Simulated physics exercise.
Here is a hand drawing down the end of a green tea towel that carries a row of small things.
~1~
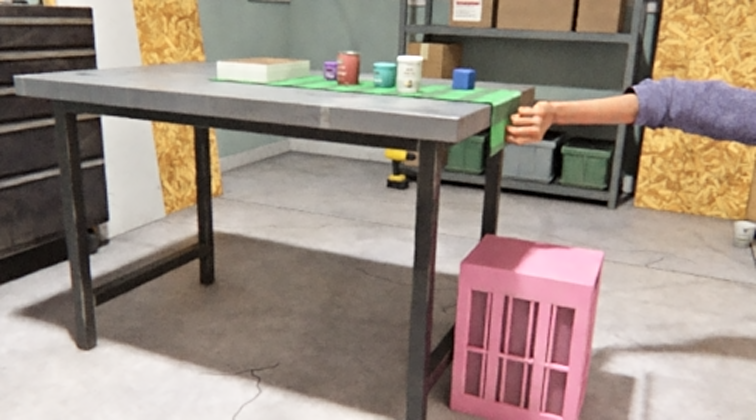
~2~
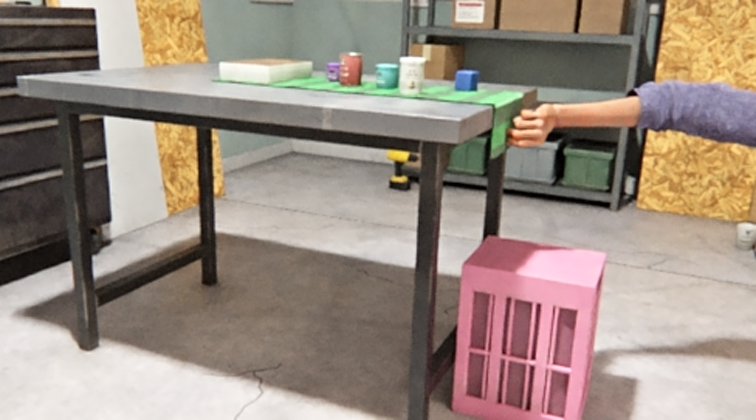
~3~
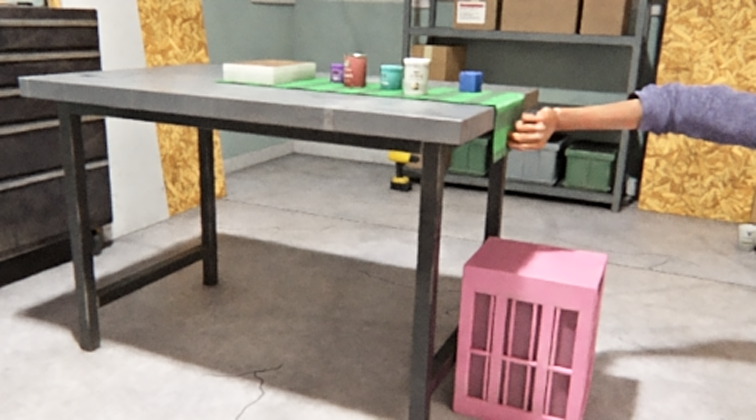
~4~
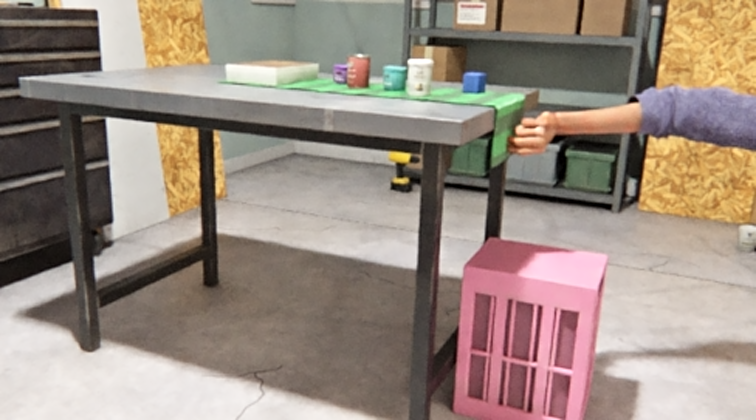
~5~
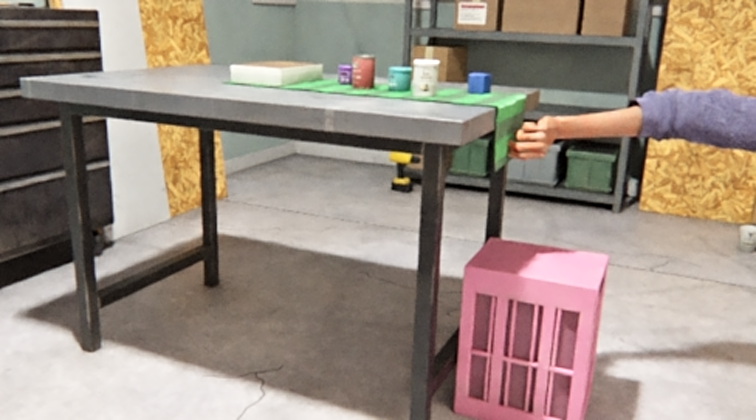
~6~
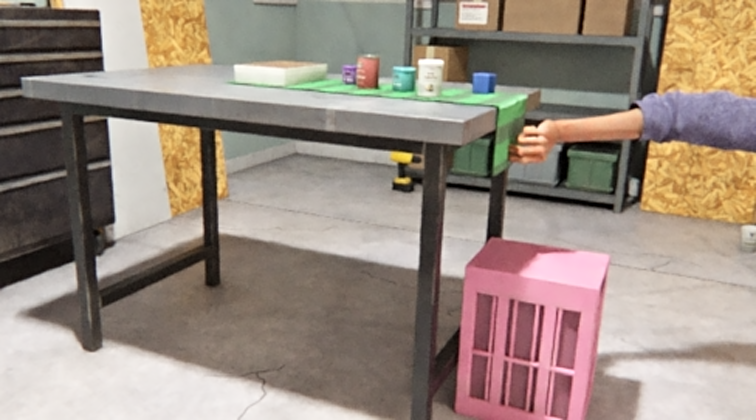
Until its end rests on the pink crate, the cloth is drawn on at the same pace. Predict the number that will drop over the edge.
Count them up and you get two things gone over the edge.
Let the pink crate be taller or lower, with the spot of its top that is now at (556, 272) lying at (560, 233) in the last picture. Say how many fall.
The count: 1.
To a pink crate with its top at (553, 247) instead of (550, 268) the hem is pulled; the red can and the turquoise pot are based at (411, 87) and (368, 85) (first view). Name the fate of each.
So the red can stays there, and the turquoise pot stays there.
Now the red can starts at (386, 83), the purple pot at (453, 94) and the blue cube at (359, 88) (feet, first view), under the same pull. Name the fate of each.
Result - red can still up, purple pot down, blue cube still up.
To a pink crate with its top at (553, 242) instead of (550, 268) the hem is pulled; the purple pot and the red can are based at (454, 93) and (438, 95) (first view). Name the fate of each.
Purple pot: Lost; red can: Lost.
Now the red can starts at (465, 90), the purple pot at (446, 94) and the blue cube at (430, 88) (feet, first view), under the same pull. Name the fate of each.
Final state: The red can is no longer up, the purple pot is no longer up, the blue cube is no longer up.
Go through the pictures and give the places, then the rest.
In the first frame, hem (489, 158); blue cube (465, 70); white can (410, 58); turquoise pot (385, 64); red can (349, 52); purple pot (333, 63); top of the crate (550, 268).
In the second frame, hem (490, 159); blue cube (467, 72).
In the third frame, hem (493, 163); white can (417, 60).
In the fourth frame, hem (490, 167); turquoise pot (395, 68); top of the crate (554, 272).
In the fifth frame, hem (495, 173); red can (364, 56).
In the sixth frame, hem (492, 176); blue cube (485, 74); white can (431, 61); turquoise pot (405, 68); red can (368, 56); purple pot (352, 66).
A little later, hem near (506, 209); blue cube gone.
Next, hem near (505, 236); blue cube and white can gone.
Later still, hem on the crate; blue cube and white can gone.
When it is over, hem on the crate; blue cube and white can gone. It carries off two.
